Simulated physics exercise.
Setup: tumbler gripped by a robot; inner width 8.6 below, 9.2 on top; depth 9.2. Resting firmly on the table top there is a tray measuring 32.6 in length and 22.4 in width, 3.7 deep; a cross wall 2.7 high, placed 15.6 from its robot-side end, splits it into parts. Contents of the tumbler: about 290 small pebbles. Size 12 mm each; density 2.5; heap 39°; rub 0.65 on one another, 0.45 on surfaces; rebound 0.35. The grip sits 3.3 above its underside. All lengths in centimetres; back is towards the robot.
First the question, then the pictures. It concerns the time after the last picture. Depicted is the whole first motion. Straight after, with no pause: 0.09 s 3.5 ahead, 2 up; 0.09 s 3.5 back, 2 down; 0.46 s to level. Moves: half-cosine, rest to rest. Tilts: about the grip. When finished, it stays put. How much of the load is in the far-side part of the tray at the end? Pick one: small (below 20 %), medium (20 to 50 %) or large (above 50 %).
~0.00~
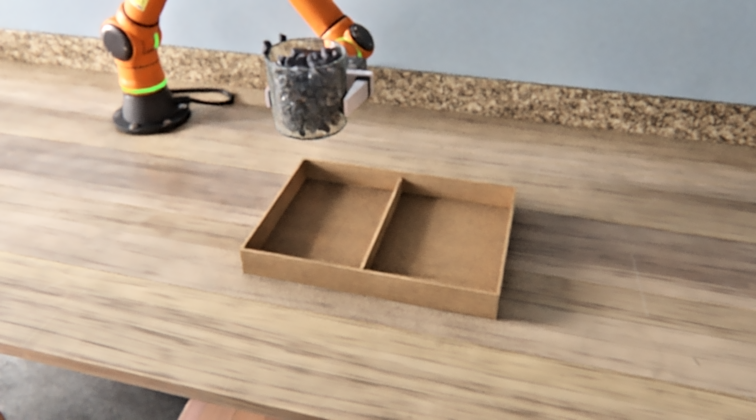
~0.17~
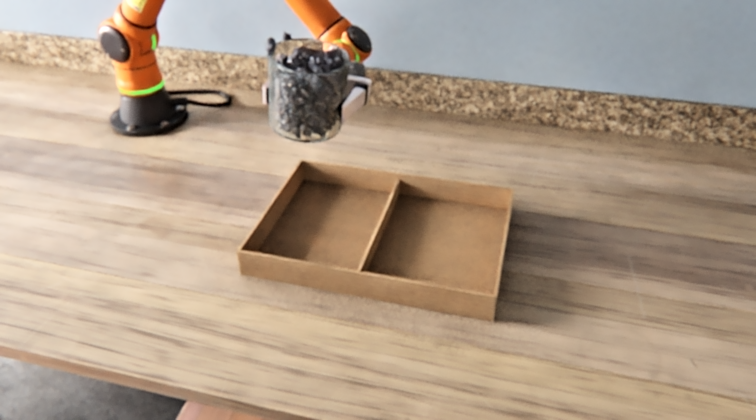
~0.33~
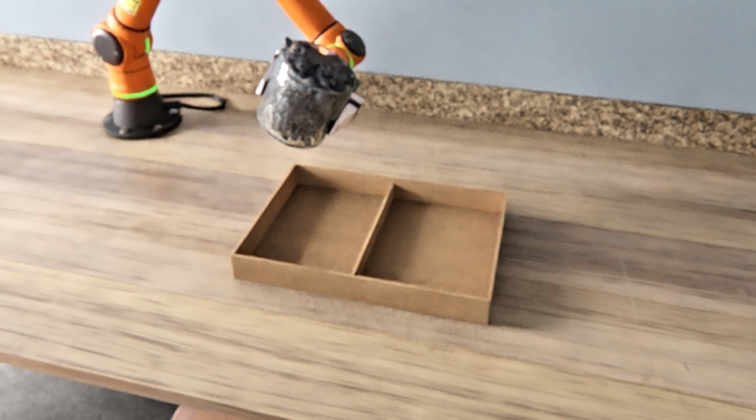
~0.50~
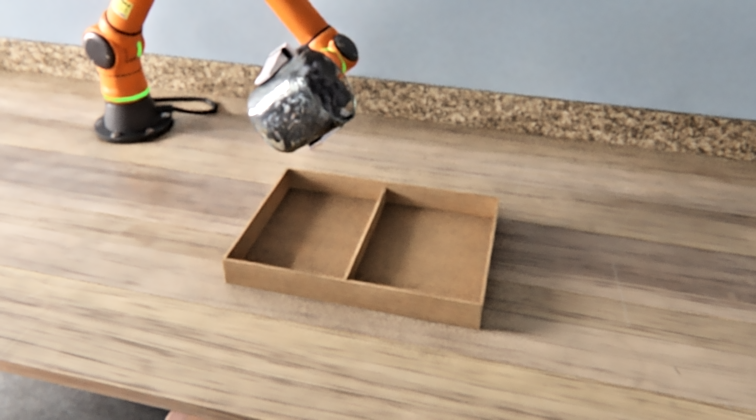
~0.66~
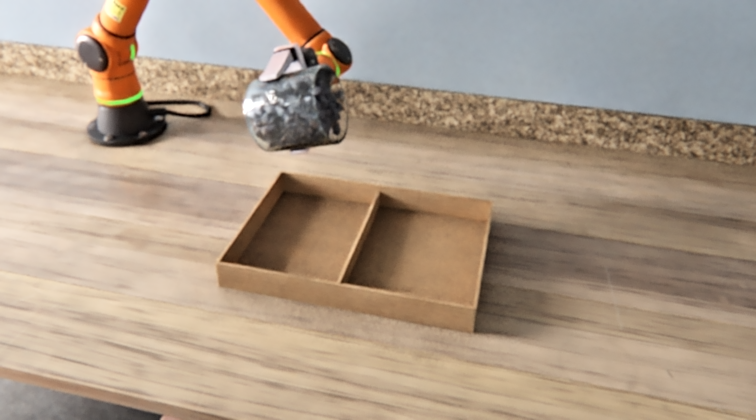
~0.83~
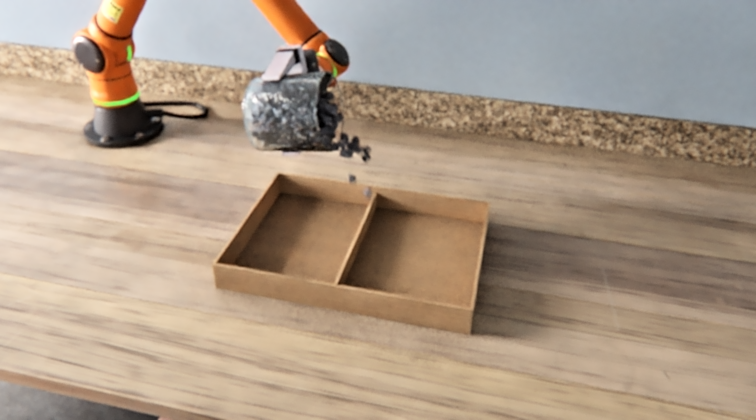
Large.
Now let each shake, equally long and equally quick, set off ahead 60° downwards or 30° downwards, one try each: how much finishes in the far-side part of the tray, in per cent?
Roughly 20 per cent, then 35 per cent.
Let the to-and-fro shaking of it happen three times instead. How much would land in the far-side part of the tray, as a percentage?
In that case it would be roughly 95 per cent.
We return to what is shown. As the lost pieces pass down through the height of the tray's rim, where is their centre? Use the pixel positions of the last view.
Near (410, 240).
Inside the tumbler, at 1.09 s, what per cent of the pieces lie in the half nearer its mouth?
Estimate: Around 100 %.
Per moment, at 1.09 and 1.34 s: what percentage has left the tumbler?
First it's 85 percent, and after that 90 percent.
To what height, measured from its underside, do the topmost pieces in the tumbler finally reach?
Roughly 5.0 cm.
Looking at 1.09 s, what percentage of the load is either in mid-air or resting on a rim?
About 68 %.
By 1.09 s, tilted 75° forward, highest piece 22 above the table; 48 in the tumbler, 45 in the far-side part, 201 in flight or on a rim.
By 1.34 s, tilted 14° forward, highest piece 23 above the table; 256 in the far-side part, 35 in the tumbler, 3 in flight or on a rim.
By 1.67 s, level, highest piece 22 above the table; 257 in the far-side part, 35 in the tumbler, 2 in the robot-side part.
By 2.72 s, level, highest piece 22 above the table; 257 in the far-side part, 35 in the tumbler, 2 in the robot-side part.
Final count, 257 in the far-side part, 35 in the tumbler, 2 in the robot-side part. That is 87 % in the far-side part of the tray.
